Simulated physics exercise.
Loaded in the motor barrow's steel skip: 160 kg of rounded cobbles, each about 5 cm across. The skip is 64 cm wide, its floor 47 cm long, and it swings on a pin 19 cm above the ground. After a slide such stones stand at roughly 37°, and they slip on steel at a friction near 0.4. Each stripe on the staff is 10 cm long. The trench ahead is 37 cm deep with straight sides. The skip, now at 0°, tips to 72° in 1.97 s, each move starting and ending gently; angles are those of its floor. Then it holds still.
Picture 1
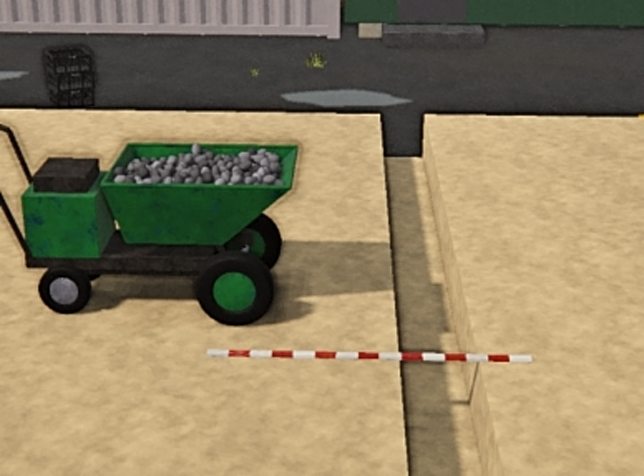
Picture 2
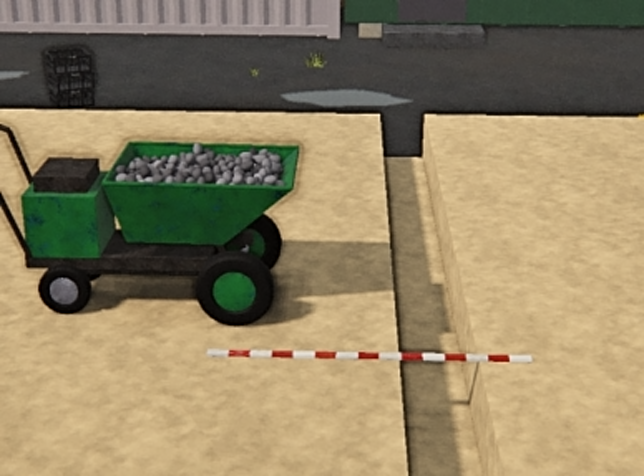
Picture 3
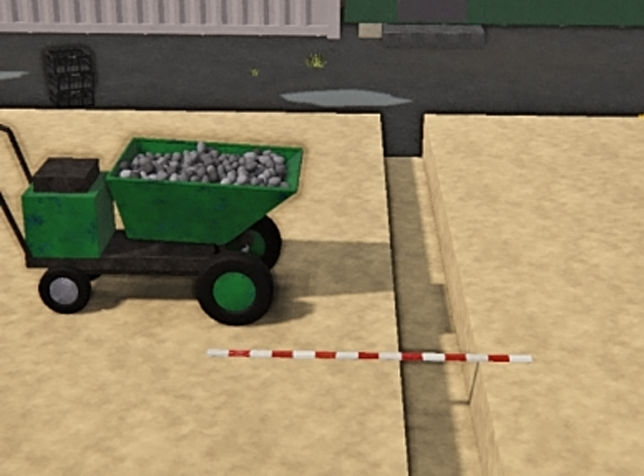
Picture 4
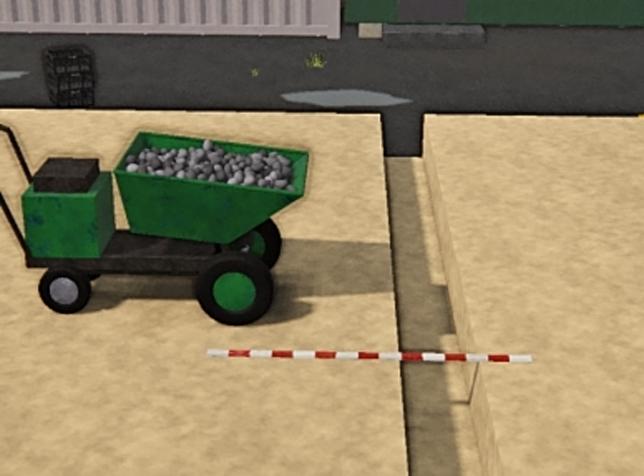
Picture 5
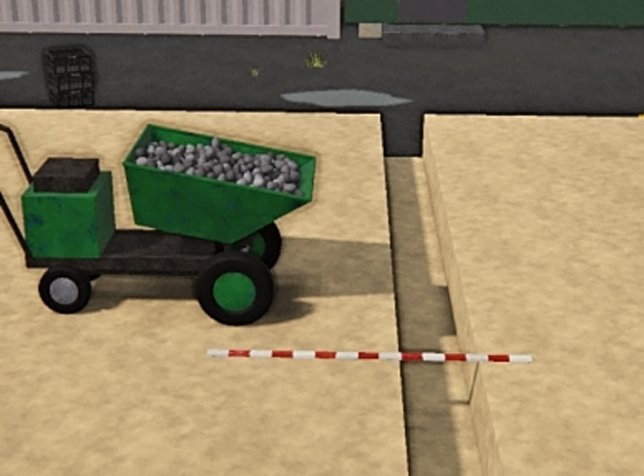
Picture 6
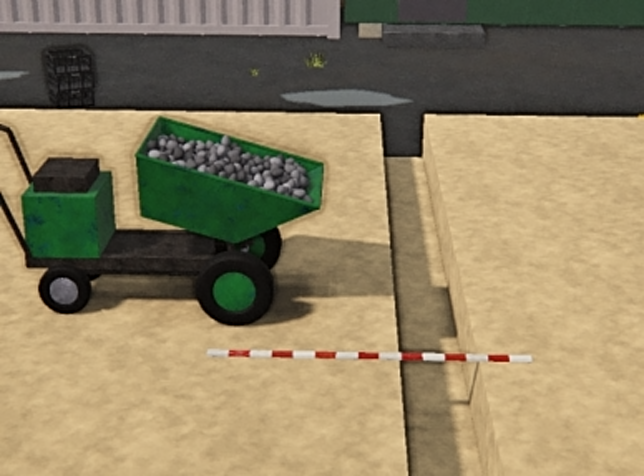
Green skip full of grey stones tilting gradually on a motor barrow, its back end rising and its right-hand lip dipping slightly.
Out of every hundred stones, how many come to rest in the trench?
About 68 per cent.
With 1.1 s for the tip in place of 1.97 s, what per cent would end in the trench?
In that case some 70 per cent.
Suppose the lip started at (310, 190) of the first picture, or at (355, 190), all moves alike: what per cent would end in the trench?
About 100 and 90 per cent.
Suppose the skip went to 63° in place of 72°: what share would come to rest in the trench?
It would be near 80 per cent.
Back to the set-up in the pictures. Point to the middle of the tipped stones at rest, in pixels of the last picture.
Their middle is at about (423, 350).
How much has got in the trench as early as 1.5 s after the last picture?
Some 45 per cent.
Then, 0.9 s after the last picture the floor is at 61°, 95 % in the skip, 5 % short of the trench; the foremost stones are at (393, 301).
Then, 1.5 s after the last picture the floor is at 72°, 36 % in the skip, 17 % short of the trench, 47 % in the trench; the foremost stones are at (466, 348).
Then, 1.8 s after the last picture the floor is at 72°, 19 % in the skip, 19 % short of the trench, 62 % in the trench; the foremost stones are at (476, 357).
Then, 3.8 s after the last picture the floor is at 72°, 14 % in the skip, 18 % short of the trench, 68 % in the trench; the foremost stones are at (478, 352).
